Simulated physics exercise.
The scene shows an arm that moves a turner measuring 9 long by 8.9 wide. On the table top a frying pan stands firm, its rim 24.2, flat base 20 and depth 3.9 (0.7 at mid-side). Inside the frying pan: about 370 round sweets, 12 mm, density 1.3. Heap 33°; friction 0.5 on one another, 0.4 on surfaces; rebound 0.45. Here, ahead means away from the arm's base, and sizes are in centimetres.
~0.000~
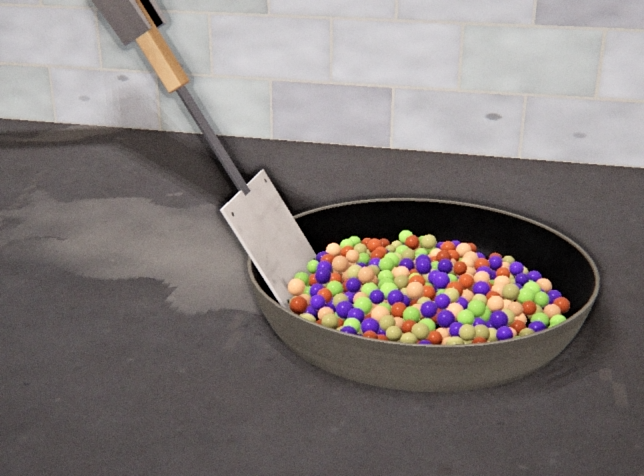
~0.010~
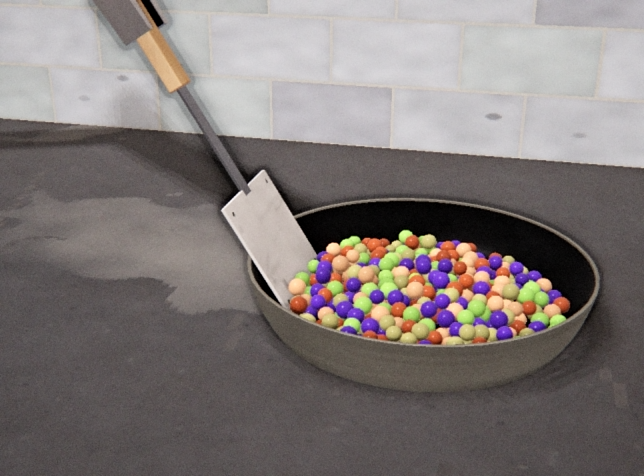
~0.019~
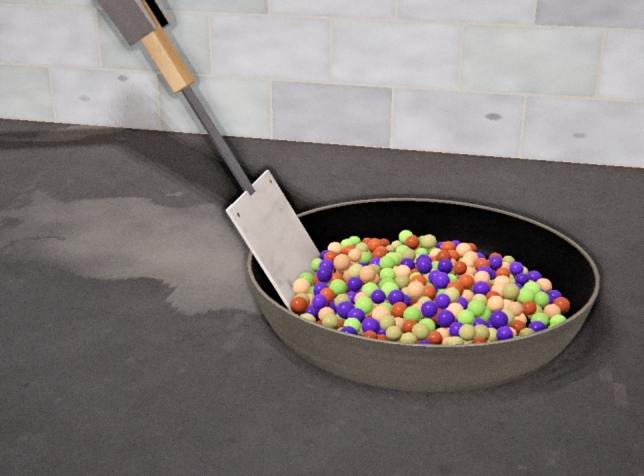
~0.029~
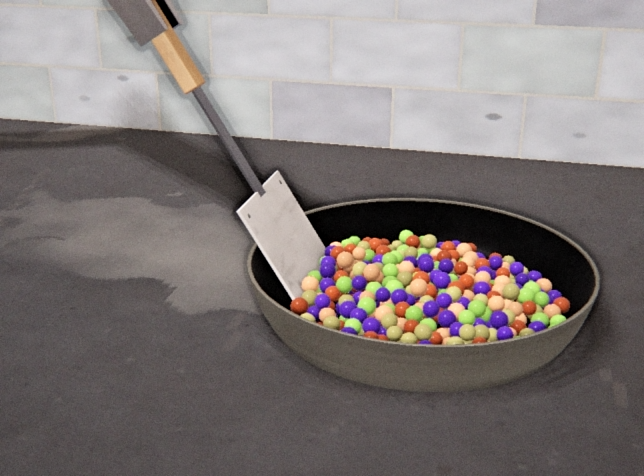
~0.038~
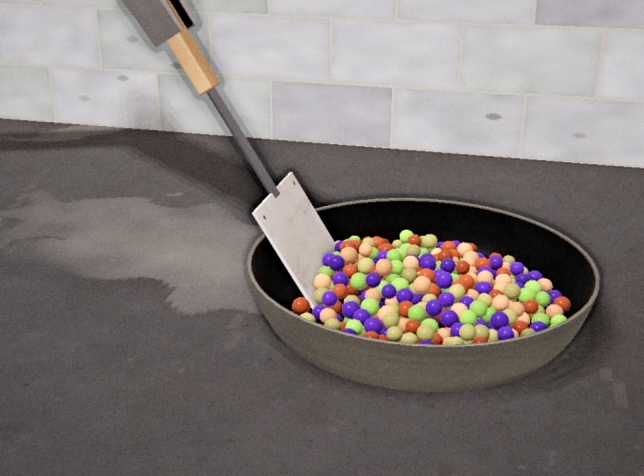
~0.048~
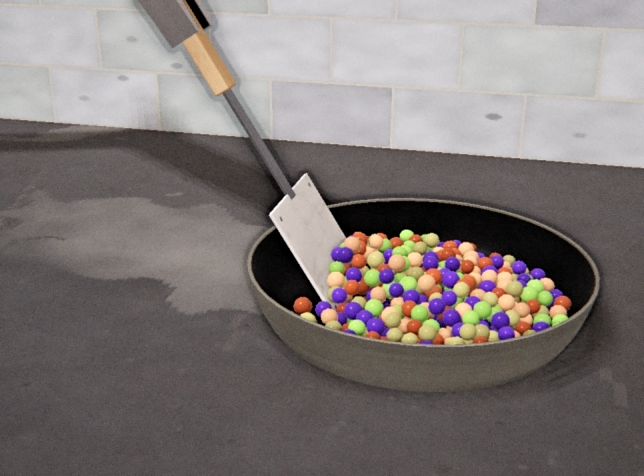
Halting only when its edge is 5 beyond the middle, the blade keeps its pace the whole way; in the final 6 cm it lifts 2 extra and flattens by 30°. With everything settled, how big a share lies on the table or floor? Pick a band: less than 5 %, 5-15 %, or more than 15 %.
It falls in the band 5-15 %.
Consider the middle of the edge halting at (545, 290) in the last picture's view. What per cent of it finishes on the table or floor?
Around 25 percent ends on the table or floor.
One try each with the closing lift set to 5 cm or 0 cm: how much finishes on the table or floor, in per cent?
Some 15 and 5 per cent.
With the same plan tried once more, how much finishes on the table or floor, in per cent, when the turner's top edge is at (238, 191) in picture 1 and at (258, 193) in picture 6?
Some 0 percent ends up on the table or floor.
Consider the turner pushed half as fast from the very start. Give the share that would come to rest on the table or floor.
In that case, around 0 per cent would end on the table or floor.
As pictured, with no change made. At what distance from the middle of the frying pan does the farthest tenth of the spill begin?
Distance: Approx. 40 cm.
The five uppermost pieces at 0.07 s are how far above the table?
About 6 cm.
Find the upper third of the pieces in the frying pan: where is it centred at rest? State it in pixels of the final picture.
About (538, 290).
After 0.07 s, sloping 57°, highest piece 7 above the table; 366 in the frying pan.
After 0.10 s, sloping 48°, highest piece 9 above the table; 366 in the frying pan.
After 0.31 s, sloping 28°, highest piece 5 above the table; 329 in the frying pan, 33 on the table or floor, 4 on the blade or in flight.
After 1.36 s, sloping 28°, highest piece 5 above the table; 329 in the frying pan, 37 on the table or floor.
In the end, 329 in the frying pan, 37 on the table or floor. That is 10 % on the table or floor.
